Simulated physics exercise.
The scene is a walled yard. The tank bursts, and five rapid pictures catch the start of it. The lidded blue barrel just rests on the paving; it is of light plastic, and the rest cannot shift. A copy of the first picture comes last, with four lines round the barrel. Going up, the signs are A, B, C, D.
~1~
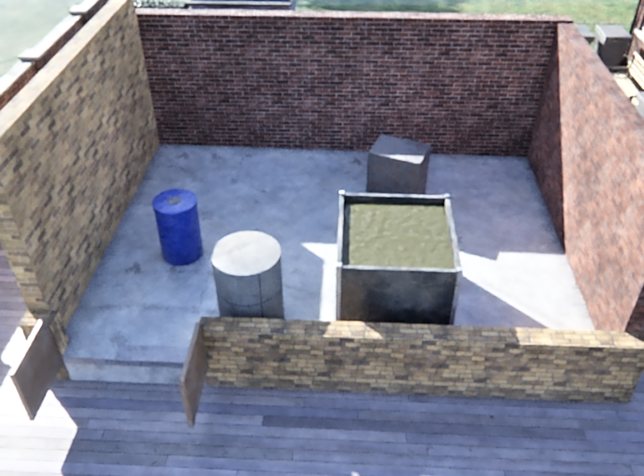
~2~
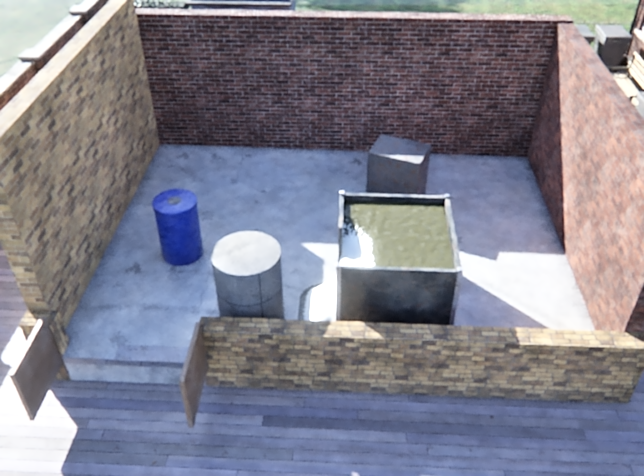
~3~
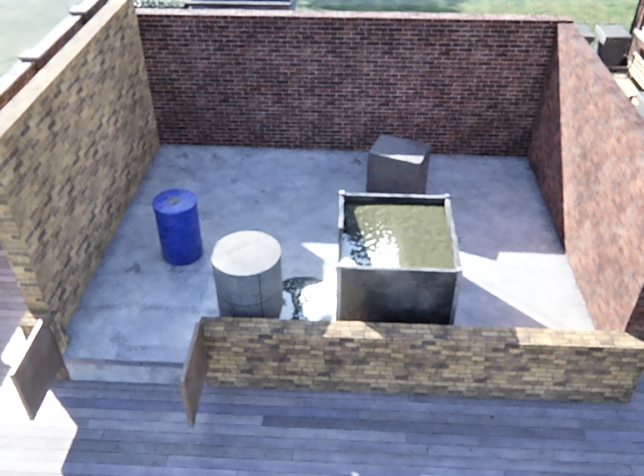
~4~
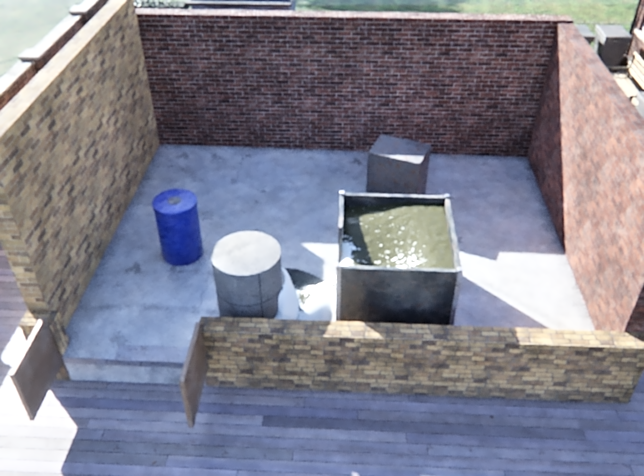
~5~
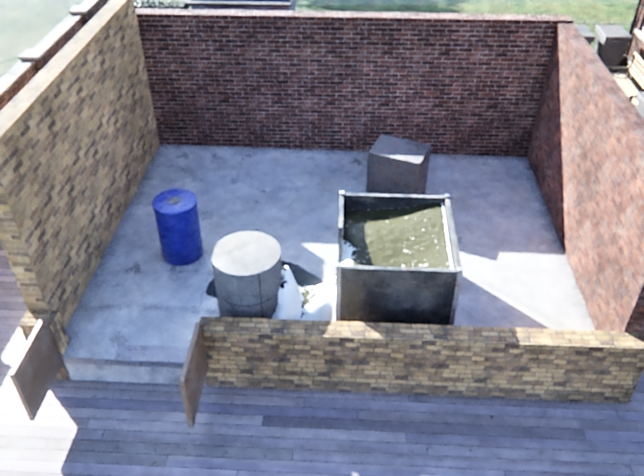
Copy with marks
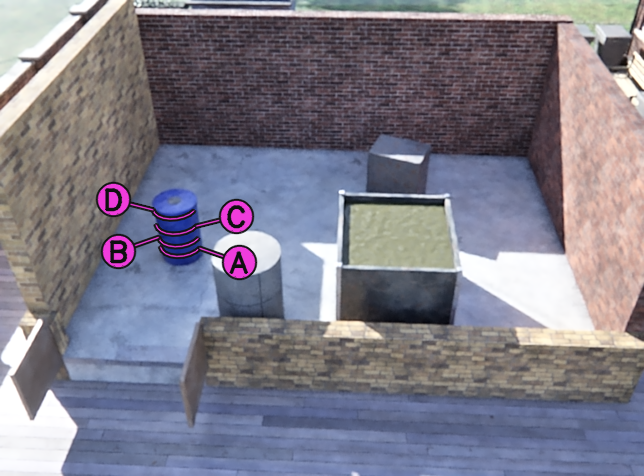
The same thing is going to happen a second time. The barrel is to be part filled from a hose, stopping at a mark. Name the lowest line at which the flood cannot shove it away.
Take A.
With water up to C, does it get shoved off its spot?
No.
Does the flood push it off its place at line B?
No, that is safe.
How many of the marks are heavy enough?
All of them.
In magenta, A at (176, 256); B at (175, 246); C at (172, 234); D at (169, 219); from the bottom up A, B, C, D.
With A, it does not move.
With B, it does not move.
With C, it does not move.
With D, it does not move.
